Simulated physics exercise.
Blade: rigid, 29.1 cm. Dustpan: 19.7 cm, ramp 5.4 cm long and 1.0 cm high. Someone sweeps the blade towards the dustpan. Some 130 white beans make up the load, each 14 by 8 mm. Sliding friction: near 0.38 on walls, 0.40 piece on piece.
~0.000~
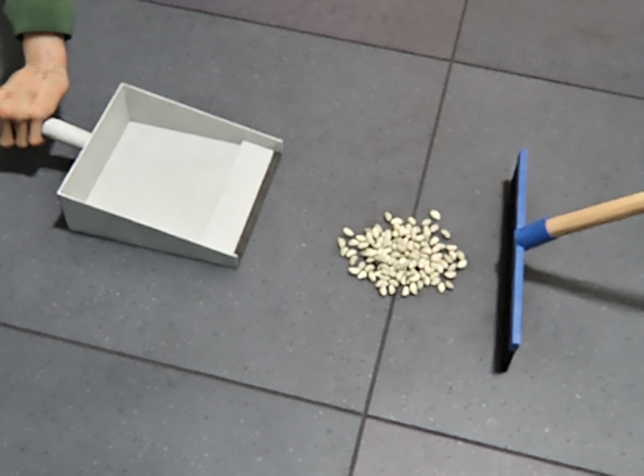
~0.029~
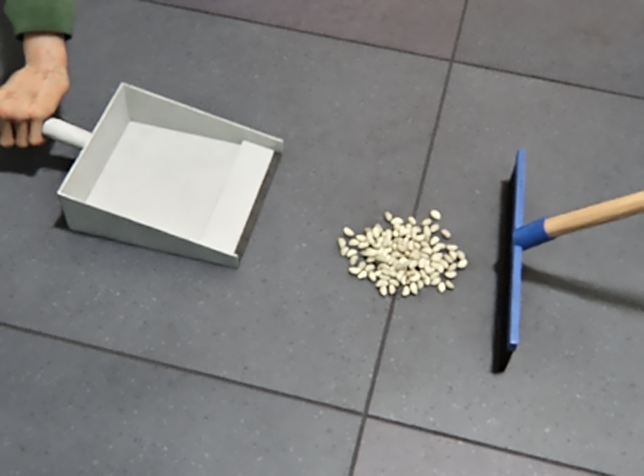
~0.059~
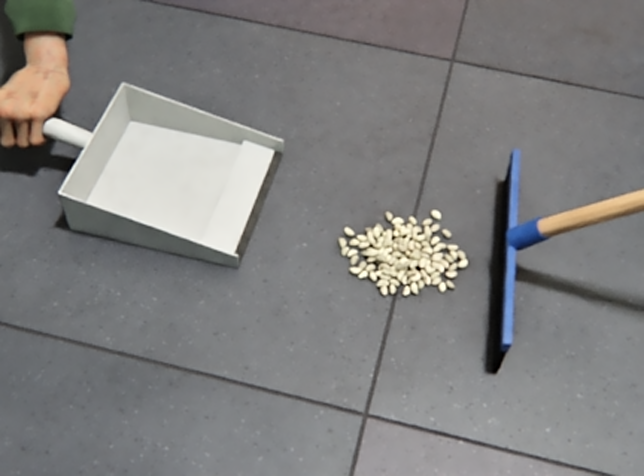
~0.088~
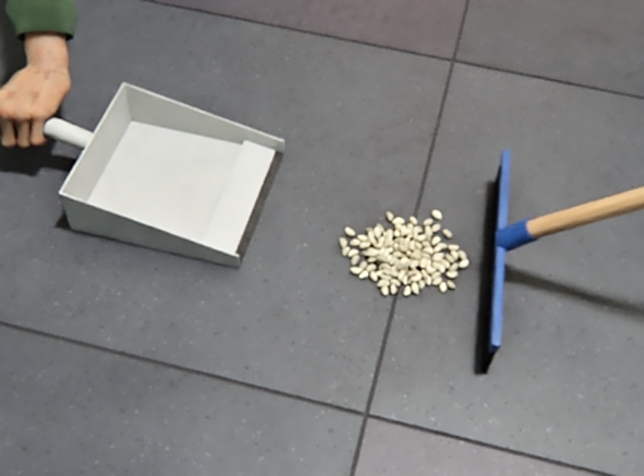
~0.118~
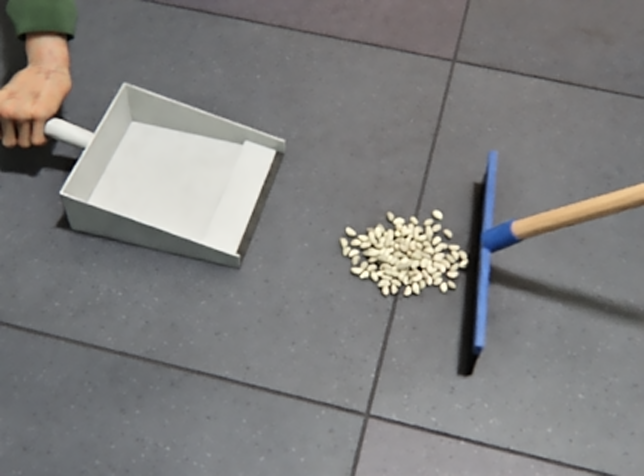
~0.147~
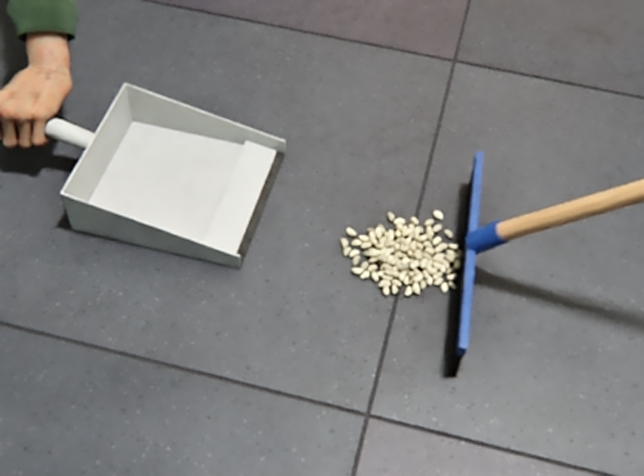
A floor of dark grey tiles with darker joints is seen from above at an angle, in a view that stays practically still. A hand in a green sleeve is at the pale grey dustpan's handle on the left, a loose heap of small whitish beans lies near the middle, and a blue blade on a wooden handle stands upright at right. The blade slides left, slowly then faster, and meets the heap's right edge, shifting a few beans, while the dustpan barely moves.
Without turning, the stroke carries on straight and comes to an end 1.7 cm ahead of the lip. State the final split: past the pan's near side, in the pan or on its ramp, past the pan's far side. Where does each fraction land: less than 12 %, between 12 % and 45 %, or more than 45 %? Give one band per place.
In the end near side: A fair amount, pan: A fair amount, far side: A small amount.
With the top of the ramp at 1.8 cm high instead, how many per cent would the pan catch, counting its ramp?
That change would give about 25 per cent.
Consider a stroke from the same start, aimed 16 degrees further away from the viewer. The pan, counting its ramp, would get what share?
Then about 35 per cent.
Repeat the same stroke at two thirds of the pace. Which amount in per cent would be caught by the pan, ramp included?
Roughly 30 in a hundred.
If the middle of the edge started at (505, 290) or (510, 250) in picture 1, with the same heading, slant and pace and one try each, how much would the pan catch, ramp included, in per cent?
Some 30 and 35 per cent.
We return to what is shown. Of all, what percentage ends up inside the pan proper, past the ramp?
I'd put it near 0 per cent.
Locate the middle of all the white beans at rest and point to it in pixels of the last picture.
Centre at rest, approx.: (241, 250) px.
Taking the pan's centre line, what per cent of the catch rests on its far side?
Roughly 10 in a hundred.
After 0.35 s, middle of the blade 14 cm from the lip; 0 % over the lip, far side 0 %, near side 15 %.
After 0.48 s, middle of the blade 7 cm from the lip; 0 % over the lip, far side 0 %, near side 30 %.
Then, at 0.74 s, middle of the blade 3 cm from the lip; 35 % over the lip, far side 0 %, near side 35 %.
In the end, at 2.9 s, near side 35 %, pan 30 %, far side 0 %, in front of the lip or behind the blade 30 %.
